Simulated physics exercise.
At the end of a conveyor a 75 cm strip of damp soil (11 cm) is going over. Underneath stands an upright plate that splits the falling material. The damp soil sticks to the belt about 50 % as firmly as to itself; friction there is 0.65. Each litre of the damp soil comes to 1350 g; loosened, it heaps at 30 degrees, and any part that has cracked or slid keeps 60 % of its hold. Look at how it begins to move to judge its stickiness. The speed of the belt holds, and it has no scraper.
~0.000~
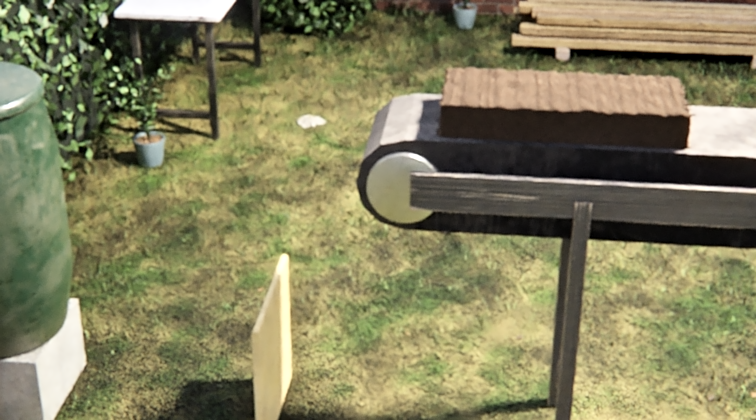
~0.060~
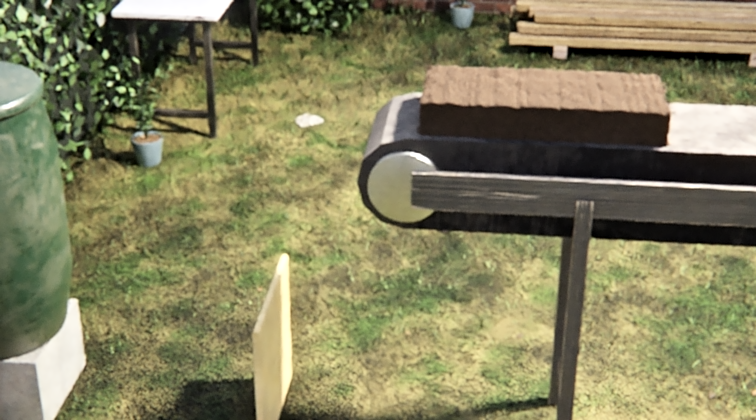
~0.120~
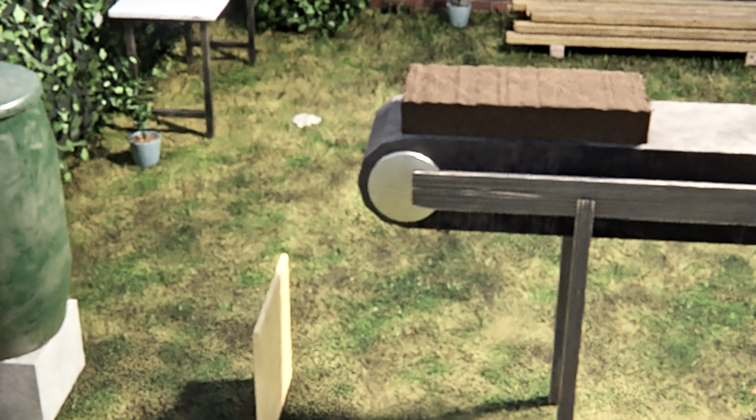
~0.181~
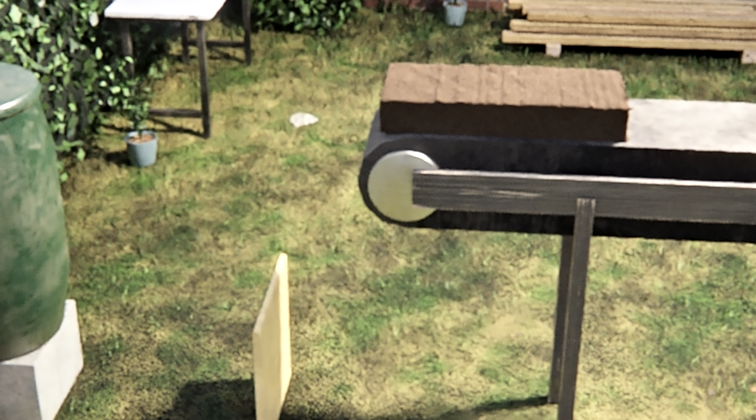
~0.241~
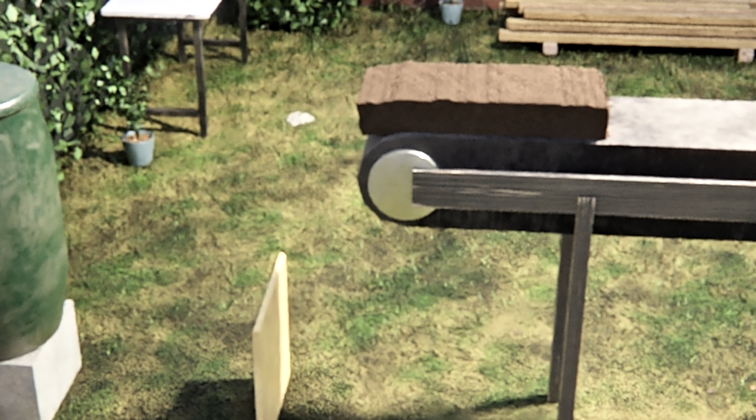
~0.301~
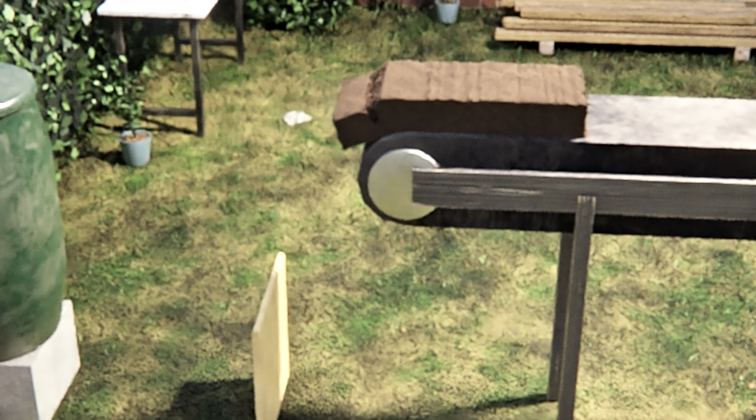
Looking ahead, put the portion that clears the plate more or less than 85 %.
It comes out short of 85 %.
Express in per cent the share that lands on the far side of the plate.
About 60 per cent.
By 0.50 s, 0 % is beyond the plate's line.
By 0.74 s, 19 % is beyond the plate's line.
By 0.98 s, 38 % is beyond the plate's line.
By 1.21 s, 60 % is beyond the plate's line.
By 2.41 s, at the end, 60 % is beyond the plate's line.
